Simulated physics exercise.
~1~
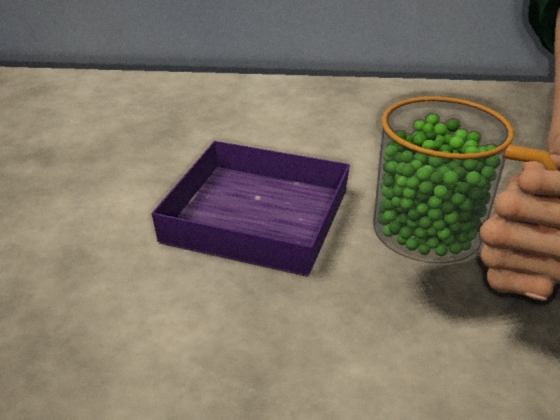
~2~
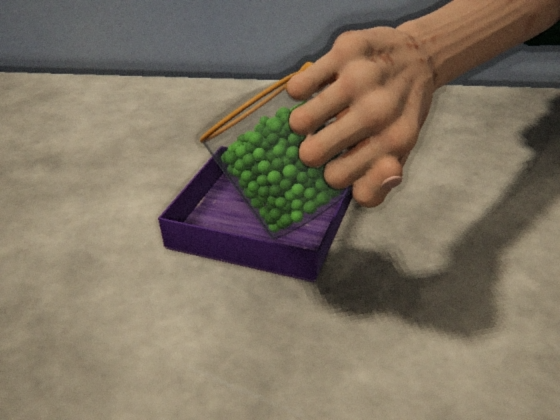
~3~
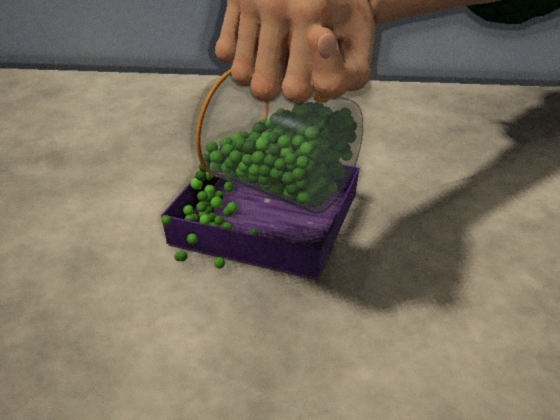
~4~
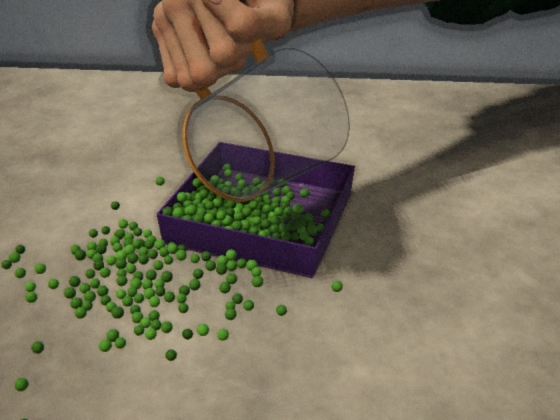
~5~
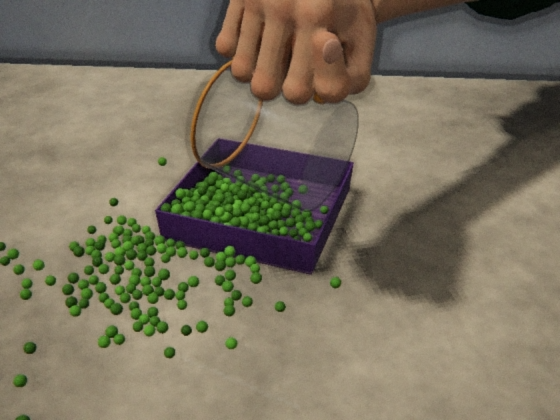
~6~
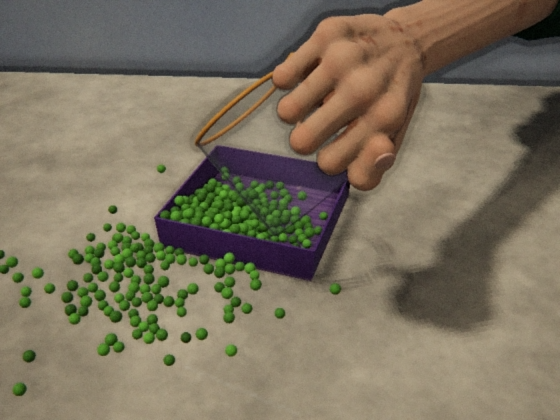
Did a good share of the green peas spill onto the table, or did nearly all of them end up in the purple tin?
A good share of the peas spilled onto the table, though more of them ended up in the purple tin. The cup was left empty.
